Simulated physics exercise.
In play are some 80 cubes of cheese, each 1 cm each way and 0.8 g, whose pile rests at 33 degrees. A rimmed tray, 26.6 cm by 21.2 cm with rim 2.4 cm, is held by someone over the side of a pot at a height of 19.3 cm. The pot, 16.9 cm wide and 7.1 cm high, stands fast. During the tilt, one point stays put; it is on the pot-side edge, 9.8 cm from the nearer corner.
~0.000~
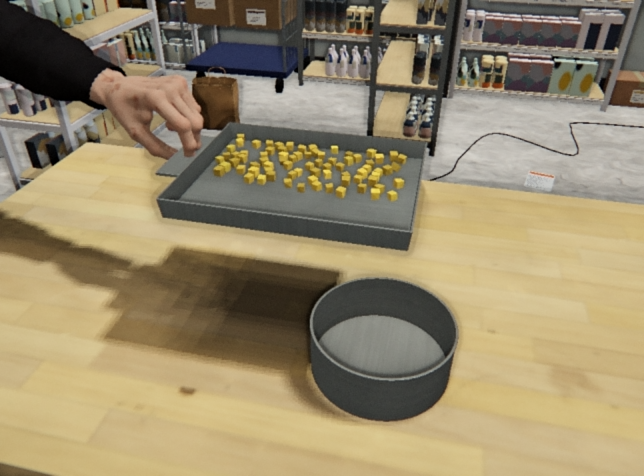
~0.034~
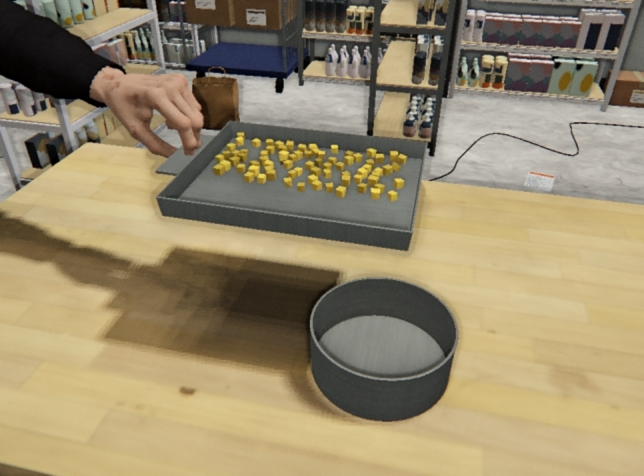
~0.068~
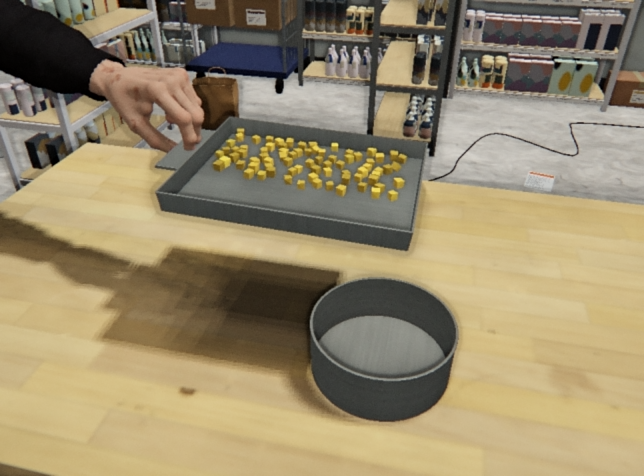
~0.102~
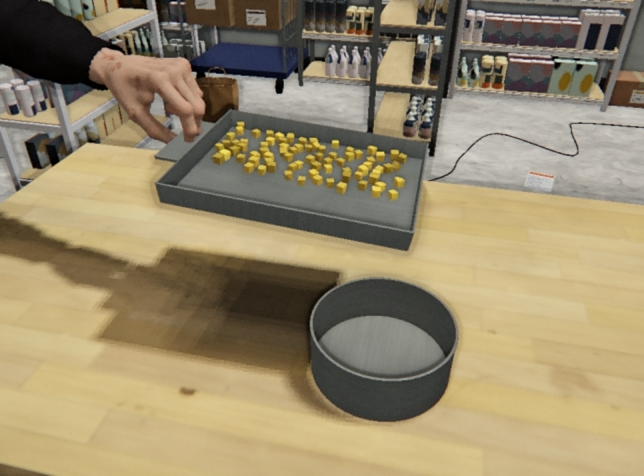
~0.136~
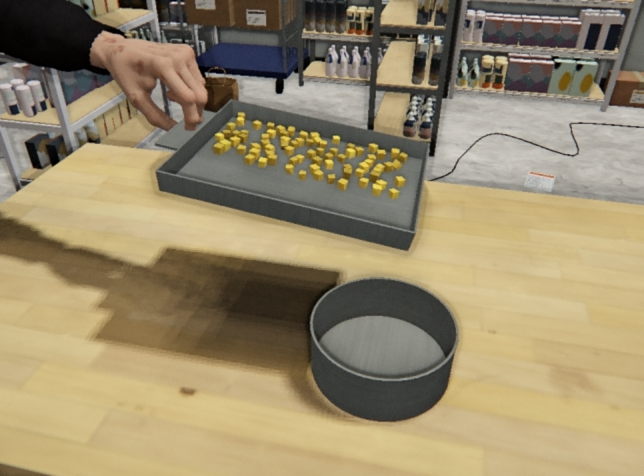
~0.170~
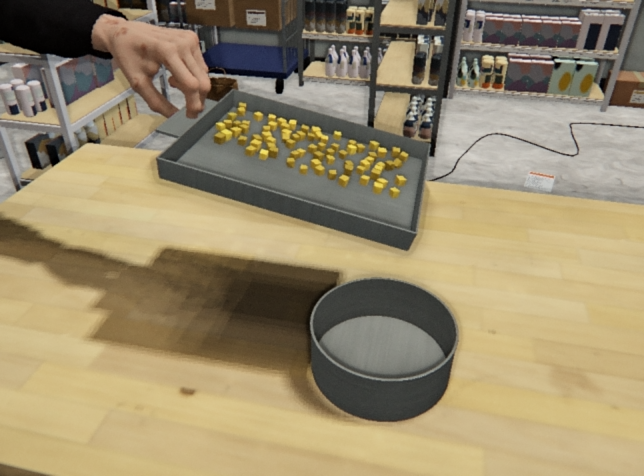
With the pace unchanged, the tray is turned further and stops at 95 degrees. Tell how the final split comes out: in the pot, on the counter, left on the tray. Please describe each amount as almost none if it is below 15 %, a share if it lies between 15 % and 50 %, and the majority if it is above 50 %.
Pot - almost none, counter - the majority, tray - a share.
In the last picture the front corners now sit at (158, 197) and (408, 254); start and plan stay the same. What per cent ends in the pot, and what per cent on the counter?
Split: Pot = 75, counter = 15.
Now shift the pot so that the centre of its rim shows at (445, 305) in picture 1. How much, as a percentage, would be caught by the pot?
The share would be some 30 per cent.
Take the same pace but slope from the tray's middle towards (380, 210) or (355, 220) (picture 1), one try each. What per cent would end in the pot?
Around 60 % for the first direction, around 80 % for the second.
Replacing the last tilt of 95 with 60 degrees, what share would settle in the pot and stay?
That would be around 0 percent.
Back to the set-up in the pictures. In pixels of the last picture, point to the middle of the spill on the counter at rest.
Middle of the spill at rest: Roughly (528, 298).
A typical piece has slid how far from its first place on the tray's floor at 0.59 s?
By then it sits near 5 cm from where it began.
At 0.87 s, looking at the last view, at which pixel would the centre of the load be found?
Estimated load position: Around (434, 177).
Then, at 0.59 s, tilt 51 degrees; the tray holds 100 %, the pot 0 %.
After 0.87 s, tilt 78 degrees; the tray holds 65 %, the pot 0 %.
After 1.25 s, tilt 95 degrees; the tray holds 45 %, the pot 0 %.
In the end, at 2.7 s, pot 5 %, counter 60 %, tray 35 %.
